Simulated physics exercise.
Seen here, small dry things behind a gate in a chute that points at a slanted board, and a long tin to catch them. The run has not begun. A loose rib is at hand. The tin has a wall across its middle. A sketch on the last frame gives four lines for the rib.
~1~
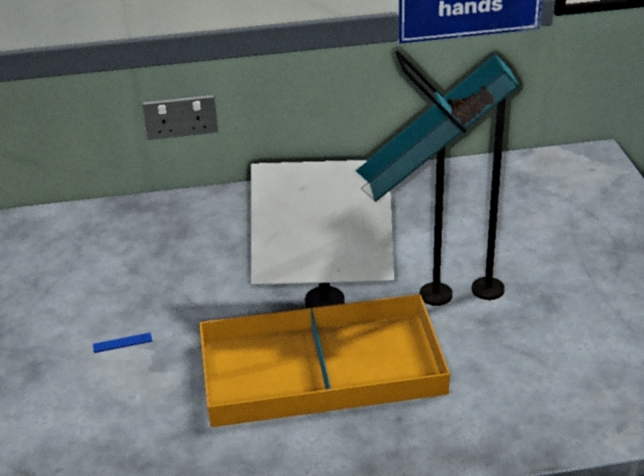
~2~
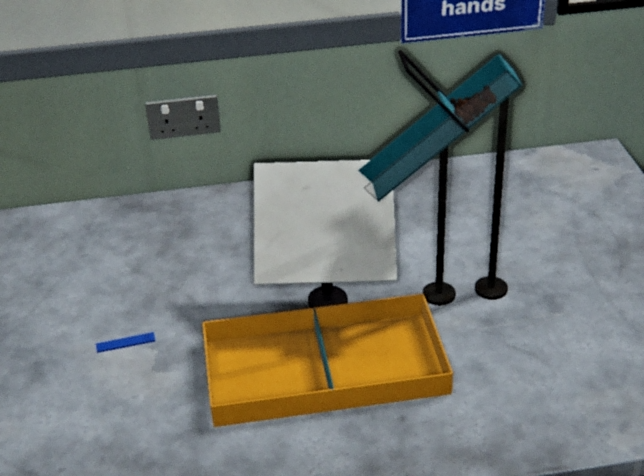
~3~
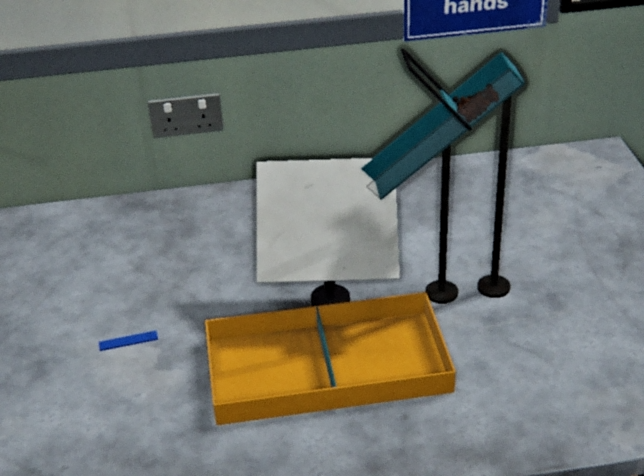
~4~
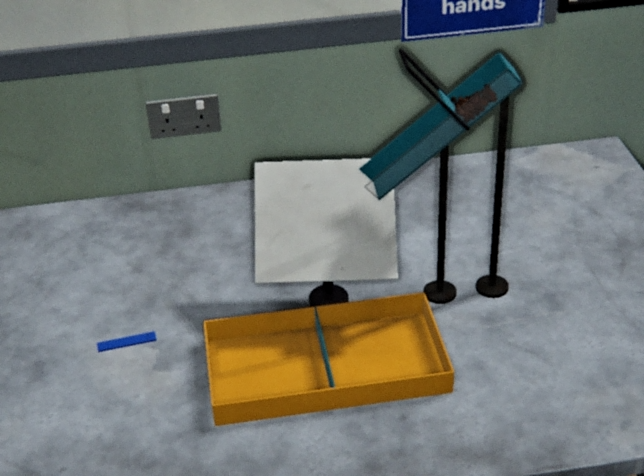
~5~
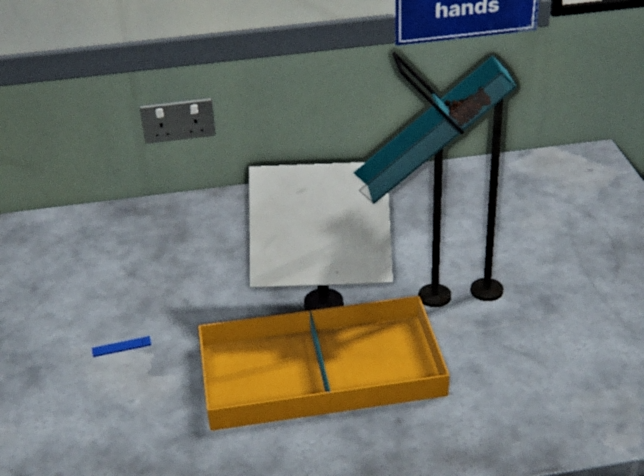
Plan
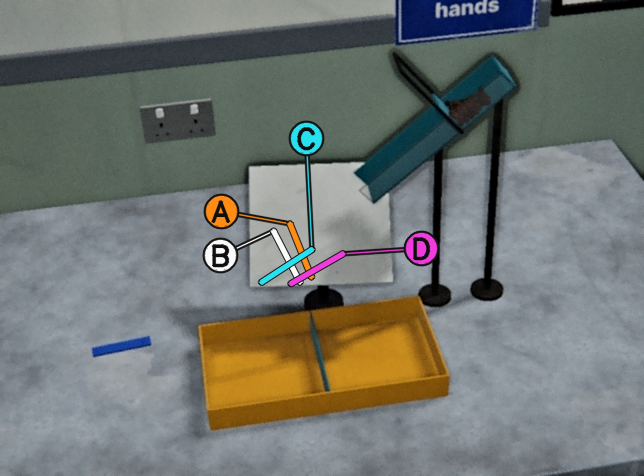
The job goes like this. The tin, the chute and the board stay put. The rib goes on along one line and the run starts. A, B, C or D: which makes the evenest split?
Use line B.
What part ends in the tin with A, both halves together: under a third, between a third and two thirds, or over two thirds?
Line A gives over two thirds.
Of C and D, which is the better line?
Line C.
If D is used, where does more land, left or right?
Left.
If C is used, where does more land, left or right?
More lands on the left.
On the marked copy, line A from (289, 223) to (311, 276); line B from (273, 231) to (299, 282); line C from (311, 249) to (261, 282); line D from (343, 253) to (290, 283).
With A, of what is caught, a small part in the left half, most in the right.
With B, of what is caught, about half in the left half, about half in the right.
With C, of what is caught, most in the left half, about a quarter in the right.
With D, of what is caught, nearly all in the left half, a stray few in the right.
